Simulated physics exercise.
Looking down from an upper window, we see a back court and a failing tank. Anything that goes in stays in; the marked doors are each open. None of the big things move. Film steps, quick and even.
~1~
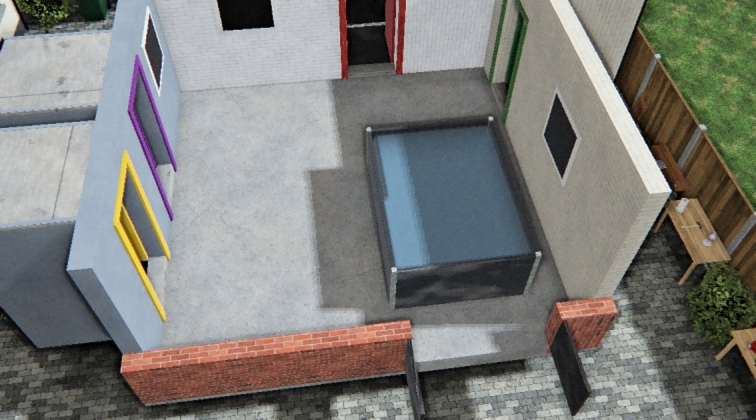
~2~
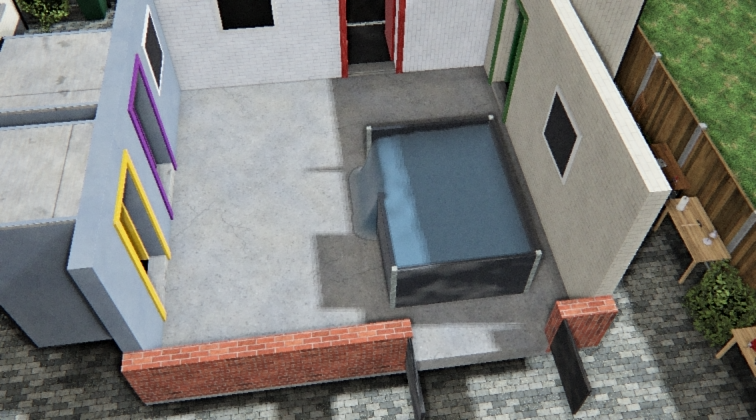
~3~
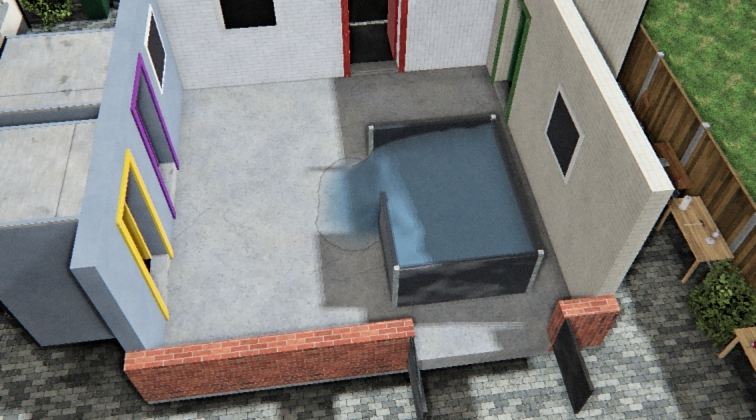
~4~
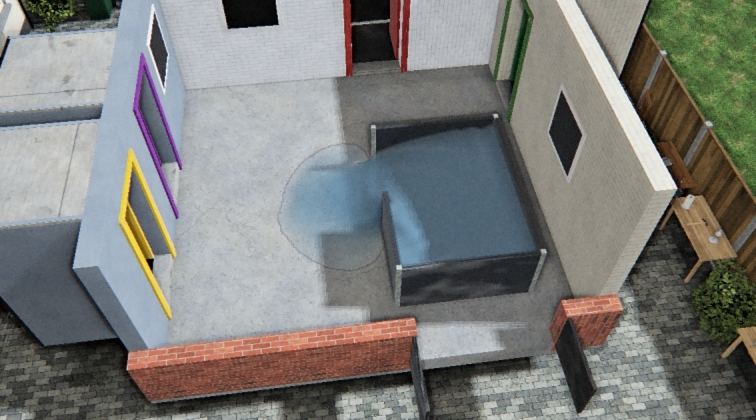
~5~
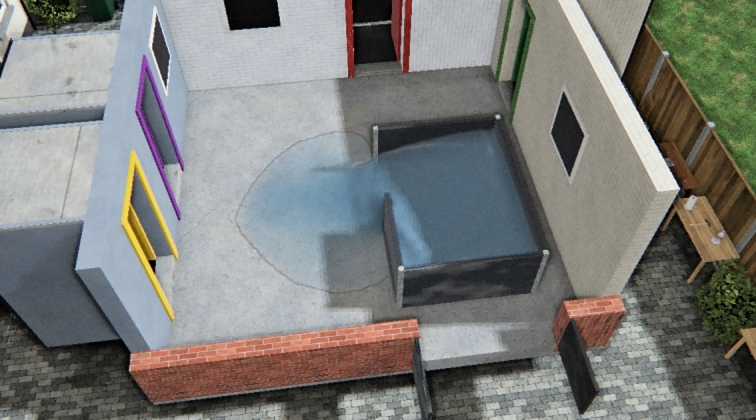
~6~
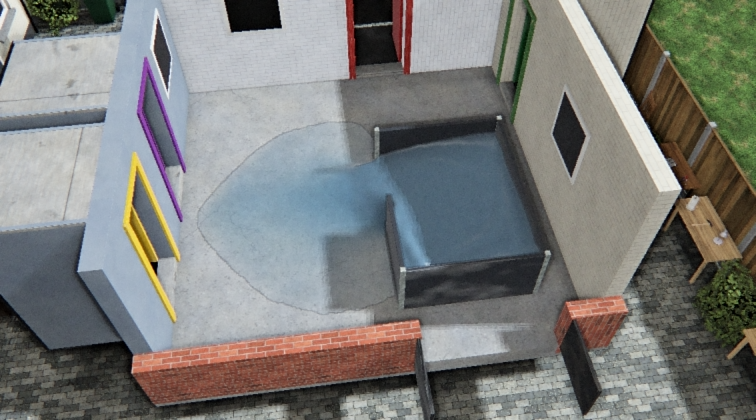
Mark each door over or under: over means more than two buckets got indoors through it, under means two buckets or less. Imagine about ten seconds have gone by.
Red door - under, yellow door - over, purple door - over, green door - over.
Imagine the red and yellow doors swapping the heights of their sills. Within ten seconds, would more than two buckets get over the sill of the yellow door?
So the yellow door gets past it.
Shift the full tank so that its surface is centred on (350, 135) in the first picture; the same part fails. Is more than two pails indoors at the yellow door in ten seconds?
Yellow falls short.
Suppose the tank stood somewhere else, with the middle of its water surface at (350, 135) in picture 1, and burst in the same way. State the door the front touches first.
That's the purple-painted one.
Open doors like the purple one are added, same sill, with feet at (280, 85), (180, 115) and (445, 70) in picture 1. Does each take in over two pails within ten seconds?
First stays short of it, second crosses the line, third stays short of it.
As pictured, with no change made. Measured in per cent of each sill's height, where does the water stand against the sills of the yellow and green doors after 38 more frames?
The first sits near 100 in a hundred and the second near 200 in a hundred.
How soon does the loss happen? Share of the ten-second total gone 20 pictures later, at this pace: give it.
Near 45 in a hundred.
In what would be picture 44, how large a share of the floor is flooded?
Roughly 100 percent, I'd say.
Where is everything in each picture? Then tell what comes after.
Still water in the tank at (447, 192), in the first picture.
Water pours out at (376, 187) and has run to (364, 168), in the second picture.
Water pours out at (378, 189) and has run to (330, 236), in the third picture.
The front is at (284, 222), out from the gap at (381, 190), in the fourth picture.
The front is at (242, 221), out from the gap at (383, 191), in the fifth picture.
Water pours out at (384, 192) and has run to (205, 209), in the sixth picture.
A moment on, water covers 50 % of the floor; the red door not reached, the yellow door under two buckets in, the purple door over two buckets in, the green door not reached.
Next, water covers 50 % of the floor; the red door not reached, the yellow door over two buckets in, the purple door far over two buckets in, the green door not reached.
Then, water covers 65 % of the floor; the red door wet at the sill, nothing in, the yellow door far over two buckets in, the purple door far over two buckets in, the green door not reached.
Later, water covers 100 % of the floor; the red door wet at the sill, nothing in, the yellow door far over two buckets in, the purple door far over two buckets in, the green door over two buckets in.
In the end, water covers 100 % of the floor; the red door wet at the sill, nothing in, the yellow door far over two buckets in, the purple door far over two buckets in, the green door far over two buckets in.
